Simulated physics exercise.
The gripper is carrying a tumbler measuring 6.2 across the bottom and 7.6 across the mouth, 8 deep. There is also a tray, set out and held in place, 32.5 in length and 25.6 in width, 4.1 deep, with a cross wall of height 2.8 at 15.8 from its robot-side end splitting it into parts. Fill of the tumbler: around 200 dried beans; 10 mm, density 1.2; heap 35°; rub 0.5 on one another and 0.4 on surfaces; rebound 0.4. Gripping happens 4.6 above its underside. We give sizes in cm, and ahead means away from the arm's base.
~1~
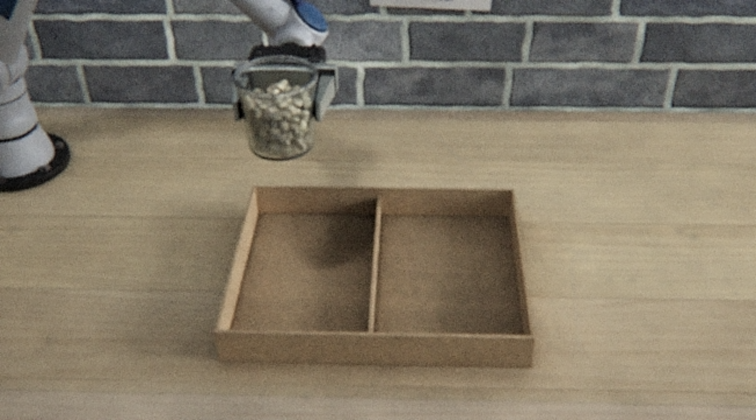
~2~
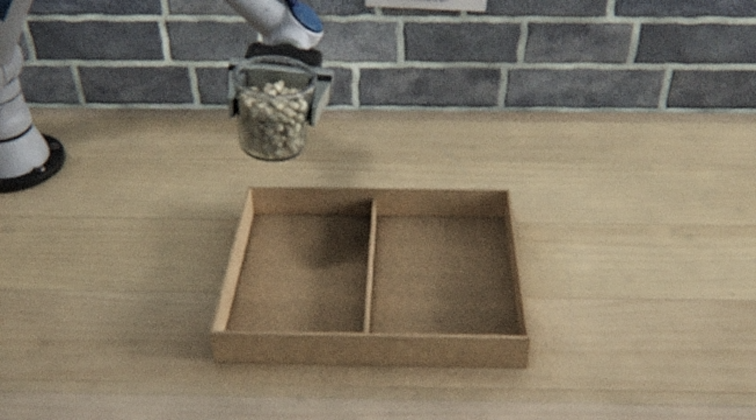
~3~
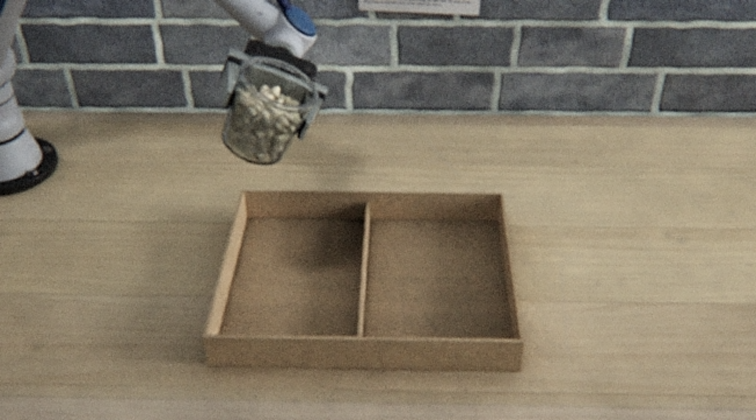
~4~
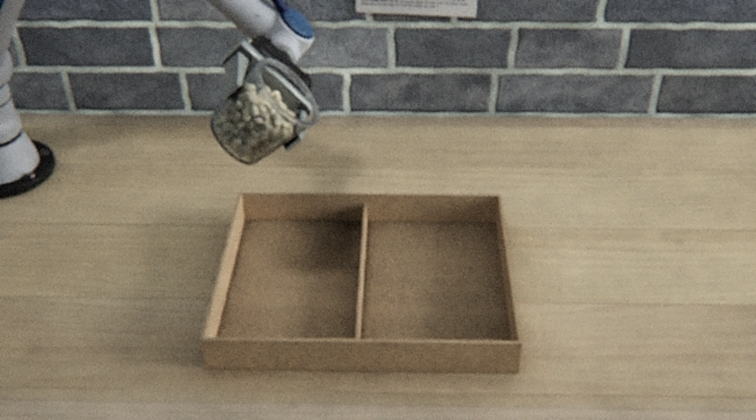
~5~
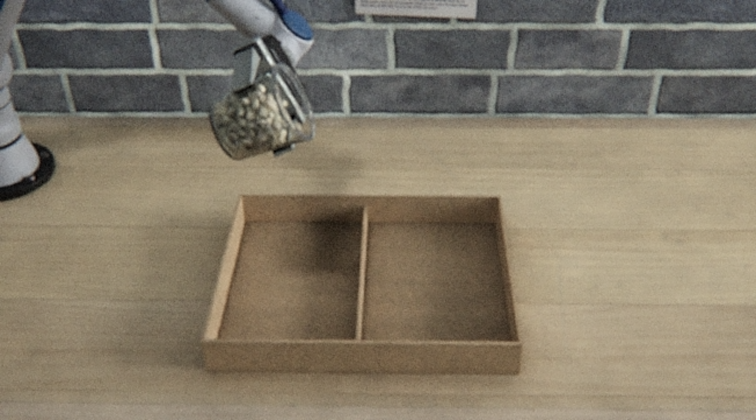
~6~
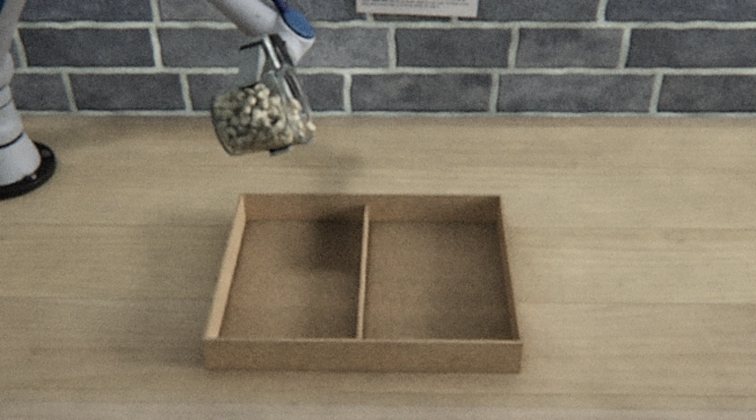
At first, a robot arm holds a clear tumbler of pale beans upright above a divided wooden tray on a table. The arm then shifts slightly left and steadily tips the tumbler well over onto its side, and the beans slide toward its mouth while the tray's two compartments stay empty.
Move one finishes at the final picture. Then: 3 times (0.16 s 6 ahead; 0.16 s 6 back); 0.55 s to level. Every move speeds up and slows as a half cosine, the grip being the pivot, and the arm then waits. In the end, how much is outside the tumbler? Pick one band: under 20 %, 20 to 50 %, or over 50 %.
Over 50 %.
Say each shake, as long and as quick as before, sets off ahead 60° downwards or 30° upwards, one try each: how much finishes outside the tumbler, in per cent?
First try some 5 %, second try some 85 %.
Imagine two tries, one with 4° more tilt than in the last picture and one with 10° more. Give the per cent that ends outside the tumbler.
80 and 95 percent.
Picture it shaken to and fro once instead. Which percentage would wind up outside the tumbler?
In that case some 35 per cent.
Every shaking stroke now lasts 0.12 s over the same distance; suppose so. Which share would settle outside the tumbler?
Roughly 95 percent would.
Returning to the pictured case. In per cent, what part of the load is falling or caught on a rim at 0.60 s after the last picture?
Logged share: Close to 16 per cent.
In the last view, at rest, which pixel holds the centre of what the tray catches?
Near pixel (374, 285).
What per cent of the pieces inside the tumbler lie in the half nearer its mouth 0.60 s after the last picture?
Around 65 per cent of it.
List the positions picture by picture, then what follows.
The tumbler middle at (279, 111), level; upper third of the load around (278, 102), from x 245 to 305, top at y 85; 195 in the tumbler, in the first picture.
The tumbler middle at (273, 112), tilted 7° forward; upper third of the load around (271, 103), from x 245 to 305, top at y 85, in the second picture.
The tumbler middle at (265, 115), tilted 25° forward; upper third of the load around (258, 105), from x 230 to 295, top at y 90, in the third picture.
The tumbler middle at (261, 116), tilted 47° forward; upper third of the load around (254, 105), from x 220 to 290, top at y 85, in the fourth picture.
The tumbler middle at (259, 117), tilted 65° forward; upper third of the load around (252, 105), from x 220 to 295, top at y 90, in the fifth picture.
The tumbler middle at (260, 115), tilted 72° forward; upper third of the load around (251, 104), from x 220 to 310, top at y 85; 195 in the tumbler, in the sixth picture.
Then, 0.60 s on, tilted 72° forward, highest piece 24 above the table; 92 in the tumbler, 51 in the far-side part, 21 in the robot-side part, 31 in flight or on a rim.
Then, 1.21 s on, tilted 42° forward, highest piece 24 above the table; 75 in the far-side part, 62 in the robot-side part, 58 in the tumbler.
Then, 1.71 s on, level, highest piece 24 above the table; 75 in the far-side part, 62 in the robot-side part, 58 in the tumbler.
Then, 2.76 s on, level, highest piece 24 above the table; 75 in the far-side part, 62 in the robot-side part, 58 in the tumbler.
In the end, 75 in the far-side part, 62 in the robot-side part, 58 in the tumbler. That is 70 % outside the tumbler.
